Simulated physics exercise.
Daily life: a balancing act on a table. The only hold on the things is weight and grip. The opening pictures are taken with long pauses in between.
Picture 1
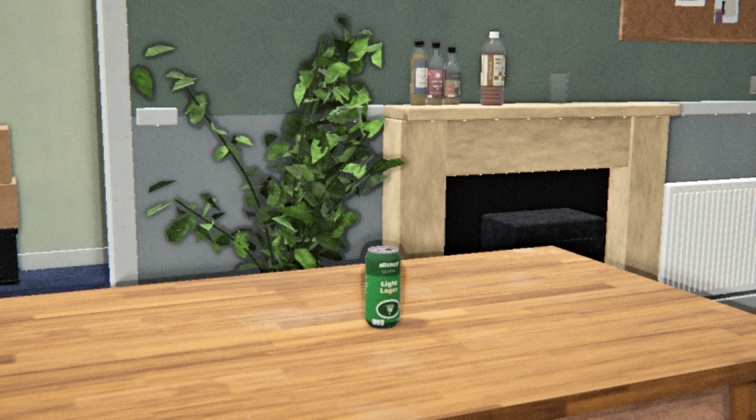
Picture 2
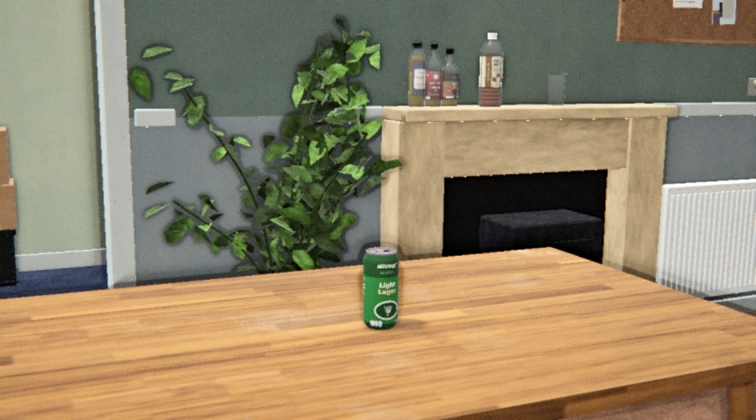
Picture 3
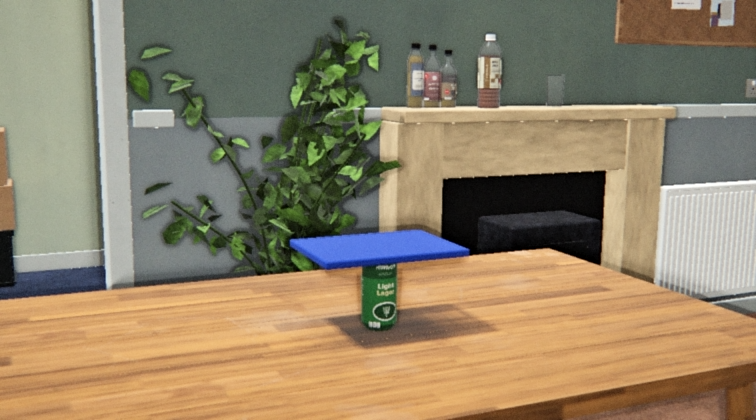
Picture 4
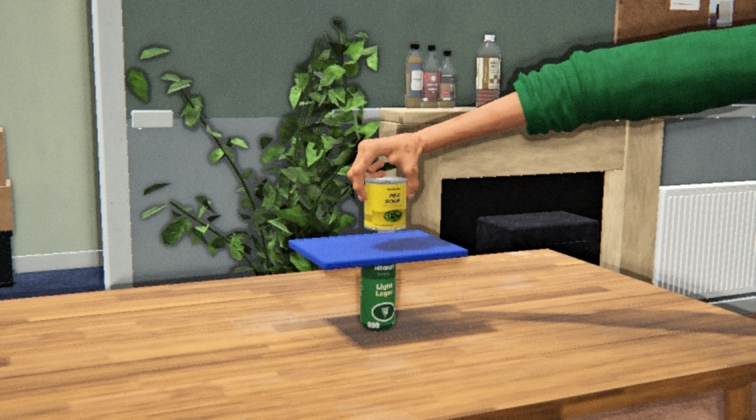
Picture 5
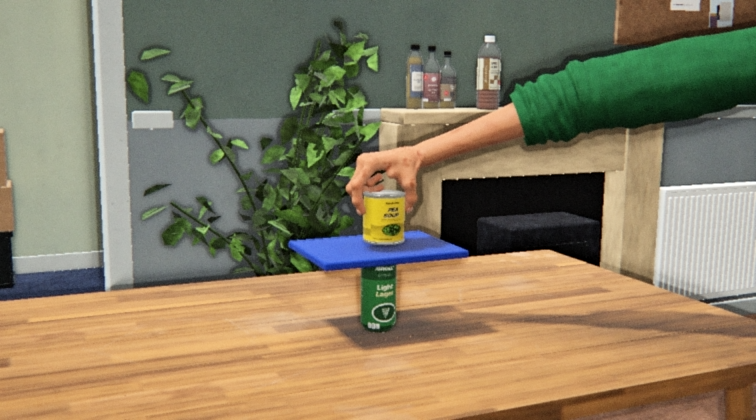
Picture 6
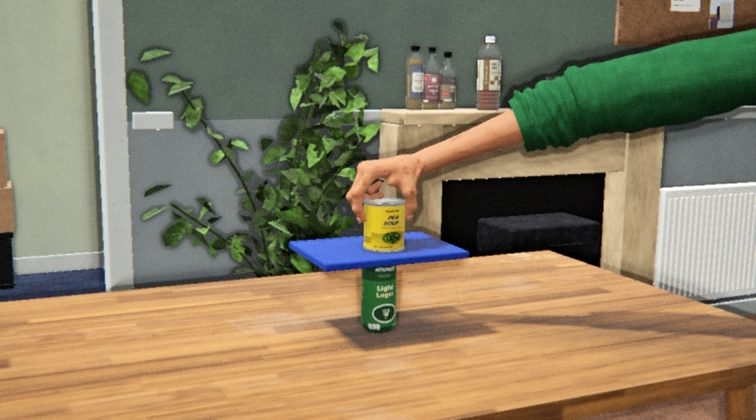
A blue board appeared on top of a green can standing on a wooden table, then a hand in a green sleeve lowered a yellow tin onto it and kept hold.
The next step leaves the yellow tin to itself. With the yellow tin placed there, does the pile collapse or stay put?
I predict the stack will bear it.
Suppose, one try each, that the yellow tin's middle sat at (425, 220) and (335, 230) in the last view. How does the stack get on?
Result of try one is that it tips over, and of try two that it tips over.
Then, 0.30 s later than the last frame, all is still.
Then, 0.70 s later than the last frame, yellow tin resting near (384, 225).
When it is over, all 3 as before. End places, in pixels of the last picture, yellow tin near (384, 225). The stack holds.
